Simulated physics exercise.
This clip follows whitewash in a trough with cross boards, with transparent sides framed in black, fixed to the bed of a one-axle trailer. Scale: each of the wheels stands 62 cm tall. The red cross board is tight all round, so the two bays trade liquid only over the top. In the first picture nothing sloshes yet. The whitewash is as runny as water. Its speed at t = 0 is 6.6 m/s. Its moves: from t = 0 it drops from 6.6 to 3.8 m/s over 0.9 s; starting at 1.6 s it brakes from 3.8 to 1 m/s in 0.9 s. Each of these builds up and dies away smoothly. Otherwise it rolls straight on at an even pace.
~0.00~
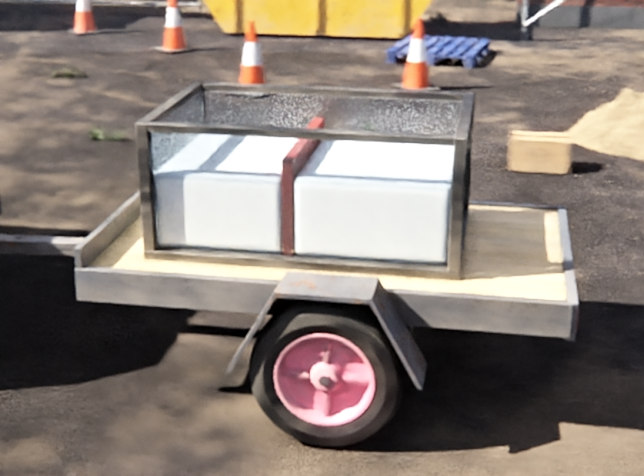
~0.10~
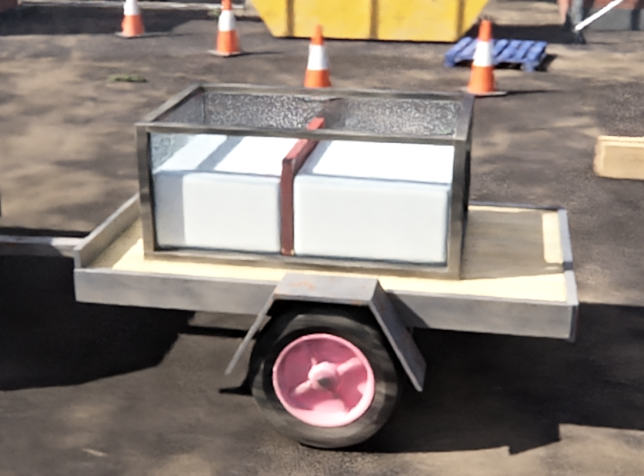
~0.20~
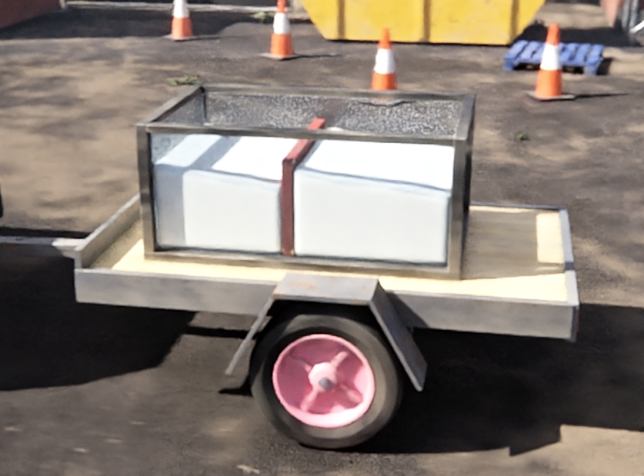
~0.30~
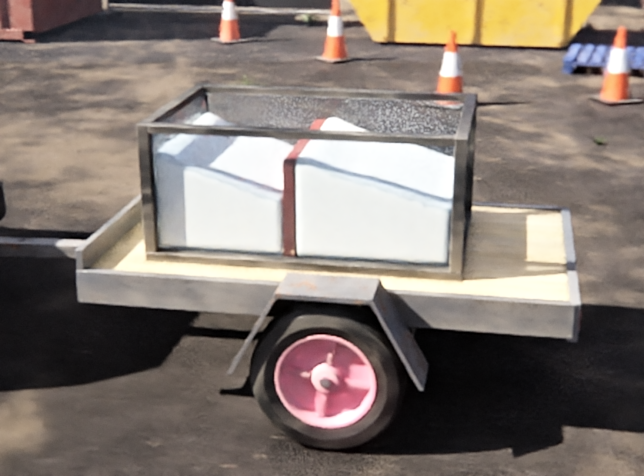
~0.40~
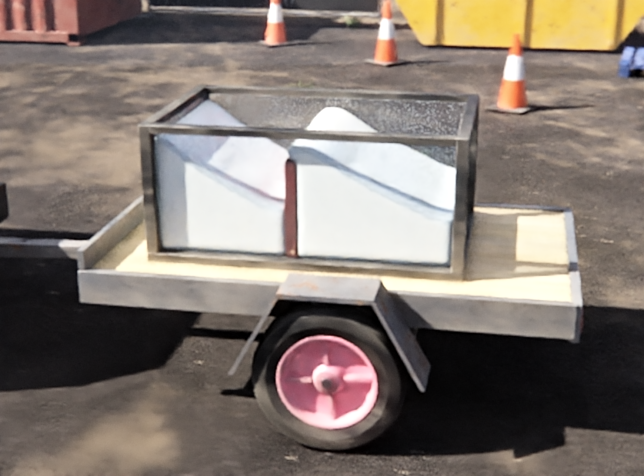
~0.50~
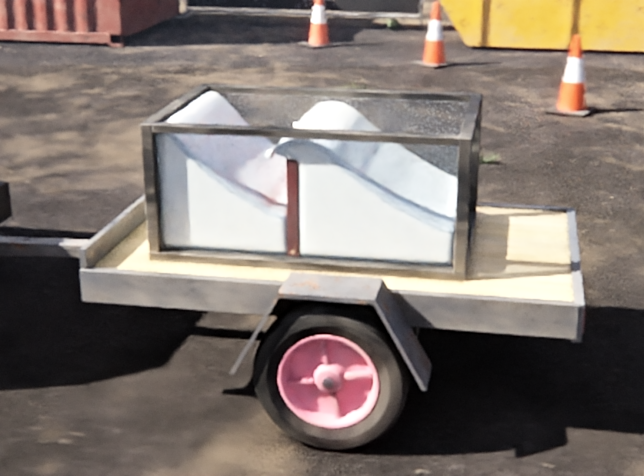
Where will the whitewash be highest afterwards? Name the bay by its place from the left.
The first bay from the left.
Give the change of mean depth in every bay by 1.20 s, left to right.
From the left: 5 up, 4 down.
After 1.20 s the bays hold 40, 30 cm, left to right.
After 2.00 s the bays hold 41, 29 cm, left to right.
After 3.00 s the bays hold 39, 30 cm, left to right; the loss stands at 1 per cent, over the front.
After 5.49 s the bays hold 38, 31 cm, left to right; the loss stands at 1 per cent, over the front.
